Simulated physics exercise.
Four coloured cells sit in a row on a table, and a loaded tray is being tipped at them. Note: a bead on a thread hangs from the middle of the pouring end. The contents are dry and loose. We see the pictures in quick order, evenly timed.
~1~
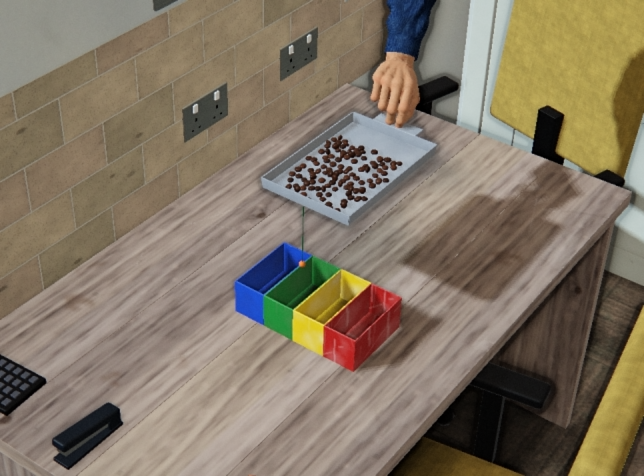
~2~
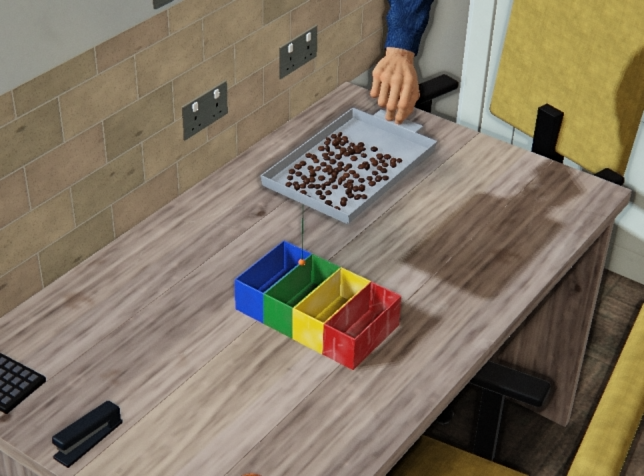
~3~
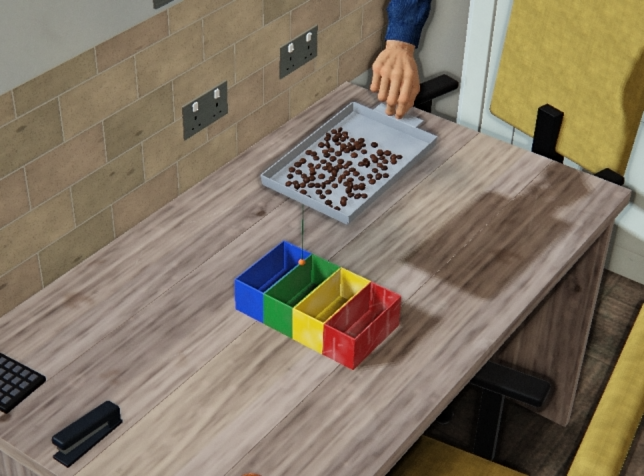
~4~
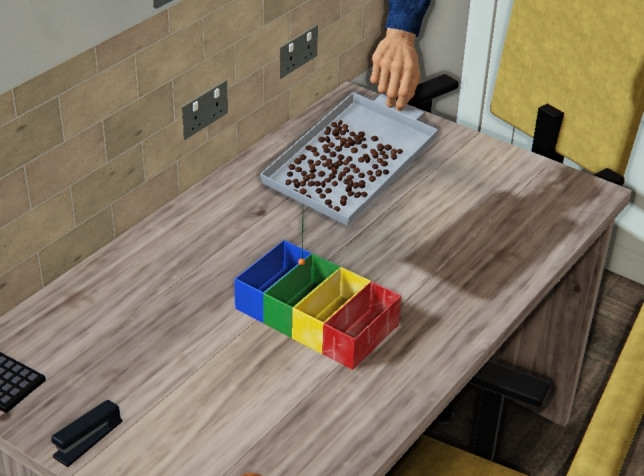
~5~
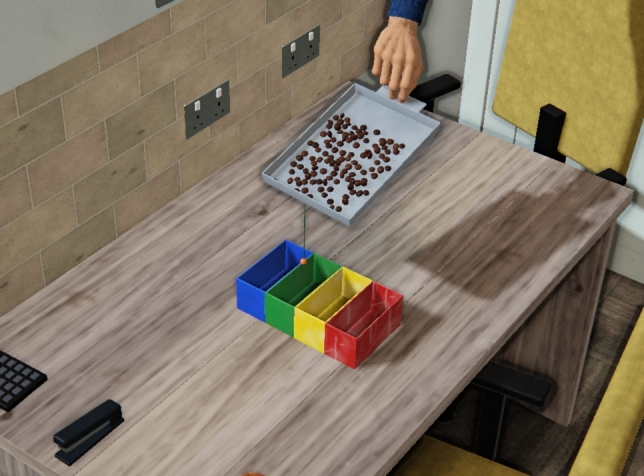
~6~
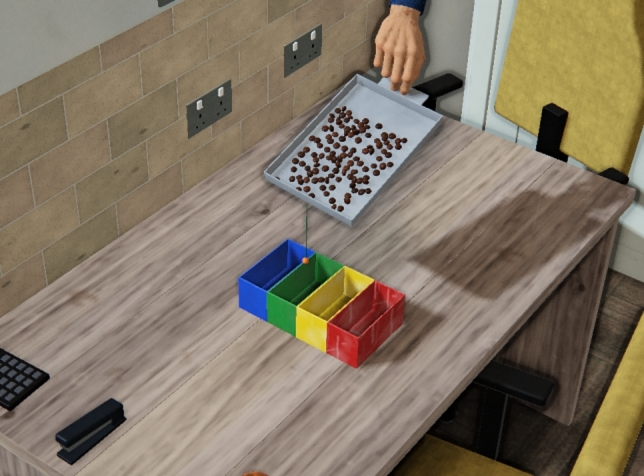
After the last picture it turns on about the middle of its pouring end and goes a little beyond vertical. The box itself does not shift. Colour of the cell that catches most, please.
The colour is yellow.
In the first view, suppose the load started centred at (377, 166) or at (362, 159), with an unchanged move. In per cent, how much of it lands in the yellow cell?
Close to 80 %, followed by close to 70 %.
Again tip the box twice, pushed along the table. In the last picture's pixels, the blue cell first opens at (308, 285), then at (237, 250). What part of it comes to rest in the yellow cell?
I'd say about 0 percent, followed by about 10 percent.
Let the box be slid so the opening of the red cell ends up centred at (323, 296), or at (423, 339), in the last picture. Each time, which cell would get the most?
In turn: Red; the blue one.
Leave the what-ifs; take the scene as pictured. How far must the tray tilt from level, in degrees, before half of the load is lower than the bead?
105° or so.
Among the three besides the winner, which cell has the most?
Second place: The green one.
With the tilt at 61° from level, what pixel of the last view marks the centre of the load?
Look about (329, 198) in the last picture.
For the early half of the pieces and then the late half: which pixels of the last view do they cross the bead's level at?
(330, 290) first, (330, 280) later.
Shortly afterwards, tray tipped steeply; all but a few on the tray; only a few falling or outside the box.
Next, tray tipped right over; near a third on the tray; near a third in the yellow cell; a little in the green cell; a little in the red cell; only a few in the blue cell; a little falling or outside the box.
Some moments later, tray tipped past a quarter turn; near two thirds in the yellow cell; near a quarter in the green cell; a little in the red cell; only a few in the blue cell.
In the end, tray tipped past a quarter turn; near two thirds in the yellow cell; near a quarter in the green cell; a little in the red cell; only a few in the blue cell.
